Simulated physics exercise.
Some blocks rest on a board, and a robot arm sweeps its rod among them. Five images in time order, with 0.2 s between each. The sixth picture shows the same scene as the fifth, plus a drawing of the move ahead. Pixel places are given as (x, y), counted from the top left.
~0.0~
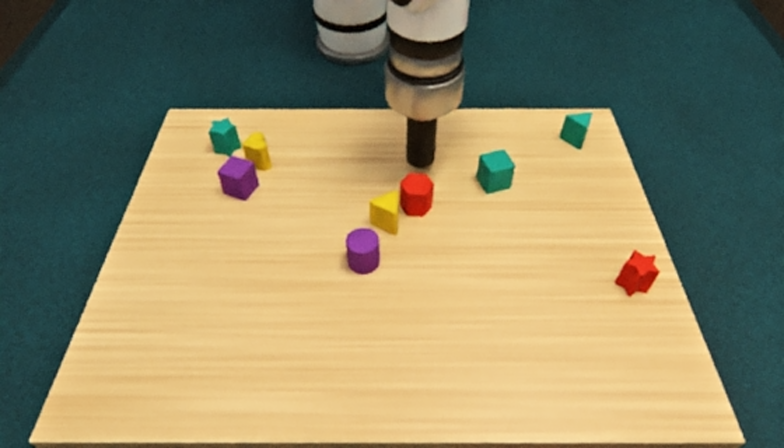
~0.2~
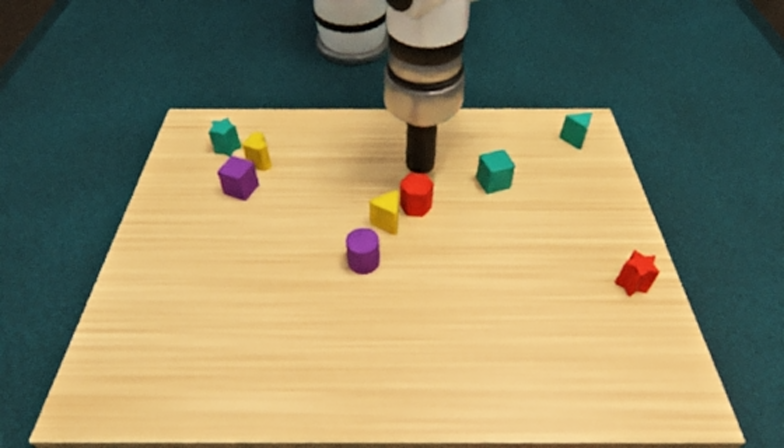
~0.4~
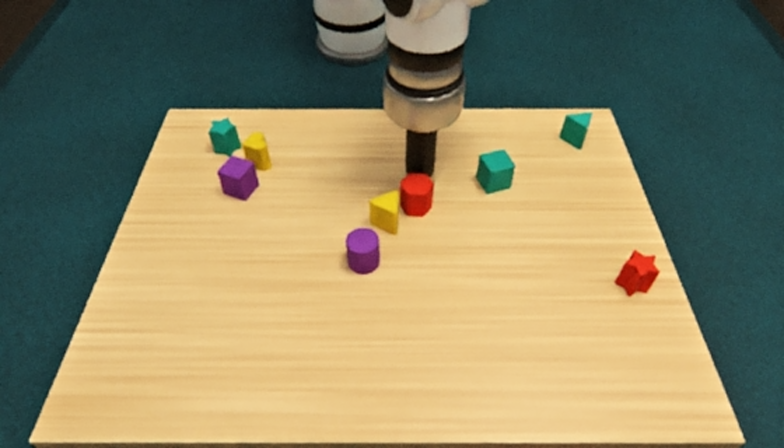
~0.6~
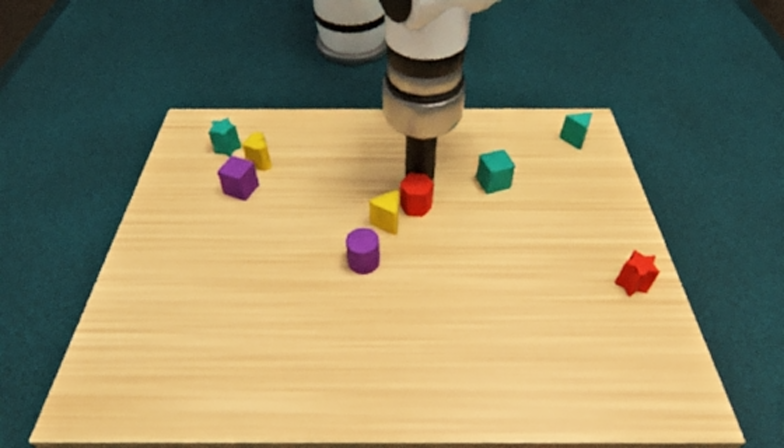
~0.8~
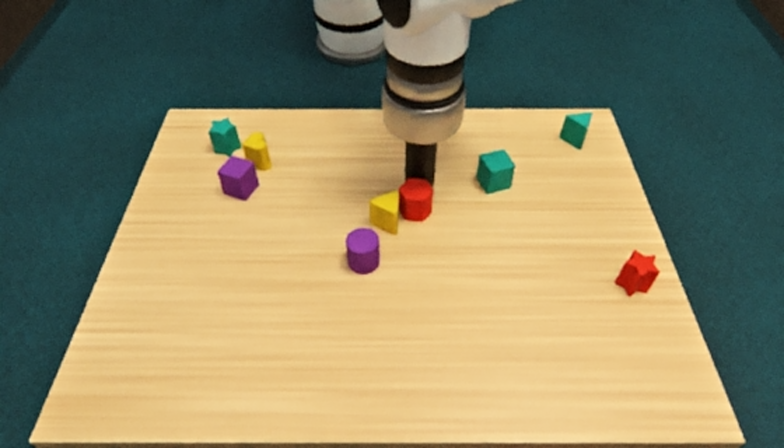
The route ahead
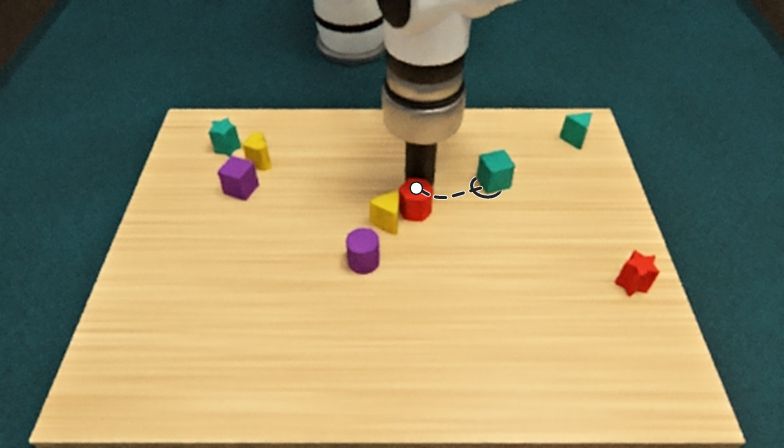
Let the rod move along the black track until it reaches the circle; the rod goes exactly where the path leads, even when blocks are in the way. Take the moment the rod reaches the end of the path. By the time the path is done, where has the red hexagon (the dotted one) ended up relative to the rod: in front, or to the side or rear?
The red hexagon is left behind or beside.
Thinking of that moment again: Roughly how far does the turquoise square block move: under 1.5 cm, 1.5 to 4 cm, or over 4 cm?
The answer is 1.5 to 4 cm.
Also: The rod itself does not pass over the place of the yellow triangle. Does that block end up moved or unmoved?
The push misses it.
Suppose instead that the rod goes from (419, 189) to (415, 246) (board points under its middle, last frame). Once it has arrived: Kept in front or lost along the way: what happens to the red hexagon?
That block remains ahead.
The drawn path runs from (419, 189) over (441, 198) and (464, 193) to (486, 186); the dot is on the red hexagon.
On the path given first. Halfway along, rod (455, 188); red hexagon (419, 193), turned 25° clockwise.
At the end, rod (488, 179); yellow triangle not moved; red hexagon (419, 193), turned 25° clockwise; turquoise square block (513, 154).
